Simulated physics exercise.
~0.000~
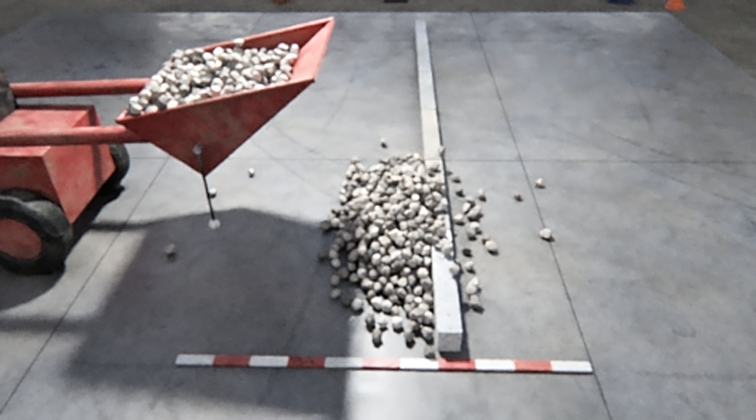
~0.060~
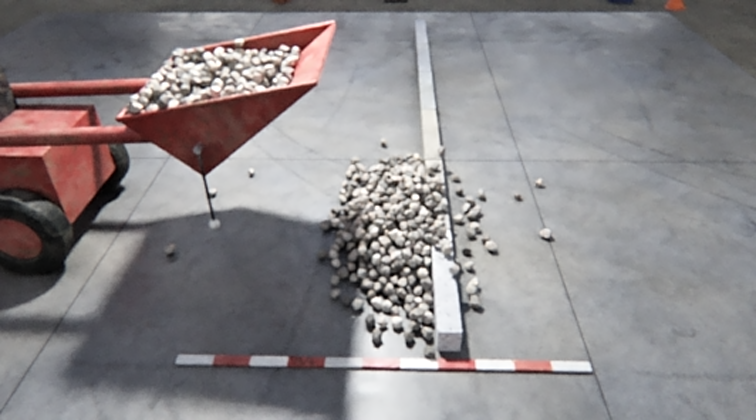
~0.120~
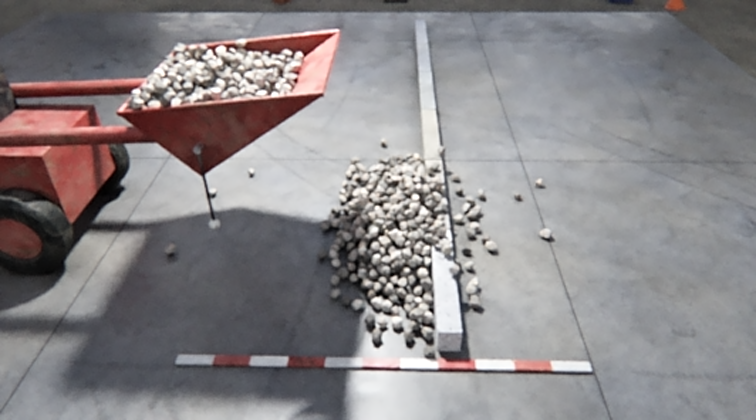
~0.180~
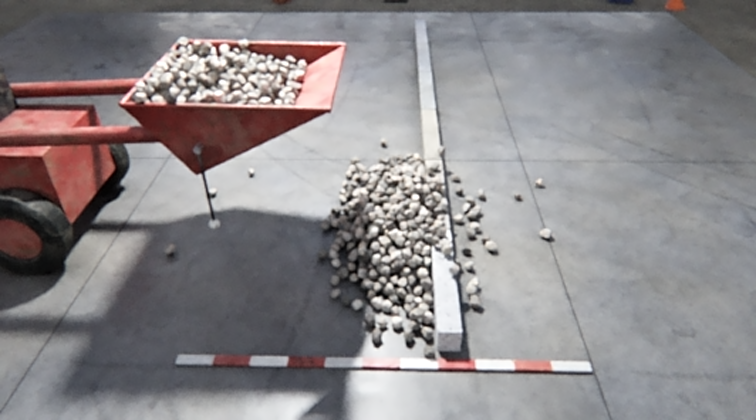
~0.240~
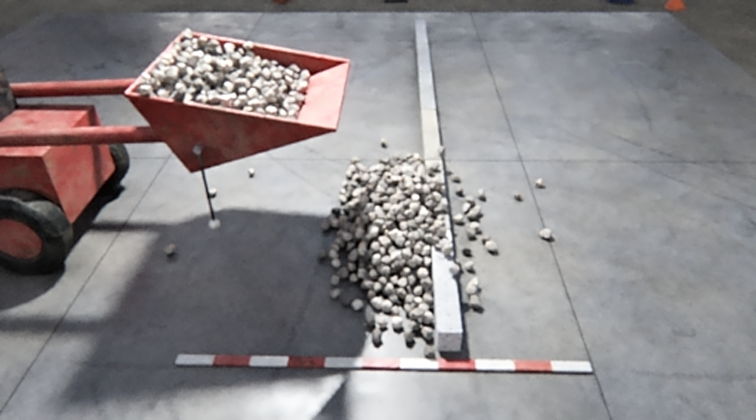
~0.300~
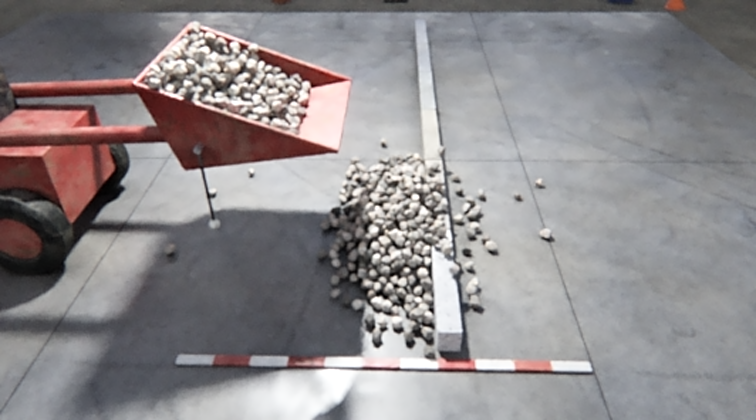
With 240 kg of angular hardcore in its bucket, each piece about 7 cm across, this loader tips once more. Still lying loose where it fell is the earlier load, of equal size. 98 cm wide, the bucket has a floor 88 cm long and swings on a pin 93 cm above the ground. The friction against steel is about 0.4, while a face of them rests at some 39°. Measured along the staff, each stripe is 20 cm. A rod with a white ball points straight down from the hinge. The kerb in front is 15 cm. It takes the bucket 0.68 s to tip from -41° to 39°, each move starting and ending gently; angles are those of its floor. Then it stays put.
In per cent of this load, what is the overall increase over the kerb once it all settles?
0 out of 100, about.
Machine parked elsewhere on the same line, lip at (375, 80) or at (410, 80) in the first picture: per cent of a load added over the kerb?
Case one about 5 %, case two about 25 %.
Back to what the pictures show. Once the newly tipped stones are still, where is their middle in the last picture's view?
(337, 216).
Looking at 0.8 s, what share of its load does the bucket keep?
Roughly 95 parts in a hundred of the load.
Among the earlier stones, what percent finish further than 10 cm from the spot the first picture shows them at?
I'd put it at about 0 per cent.
After 0.5 s the floor is at 27°; in per cent of one load, 100 in the bucket, 97 on this side of the kerb, 4 over the kerb; the foremost stones are at (502, 215).
After 0.8 s the floor is at 39°; in per cent of one load, 95 in the bucket, 103 on this side of the kerb, 4 over the kerb; the foremost stones are at (502, 215).
After 1.1 s the floor is at 39°; in per cent of one load, 37 in the bucket, 161 on this side of the kerb, 4 over the kerb; the foremost stones are at (502, 215).
After 3.6 s the floor is at 39°; in per cent of one load, 1 in the bucket, 196 on this side of the kerb, 4 over the kerb; the foremost stones are at (502, 215). Net gain over the kerb, 0.
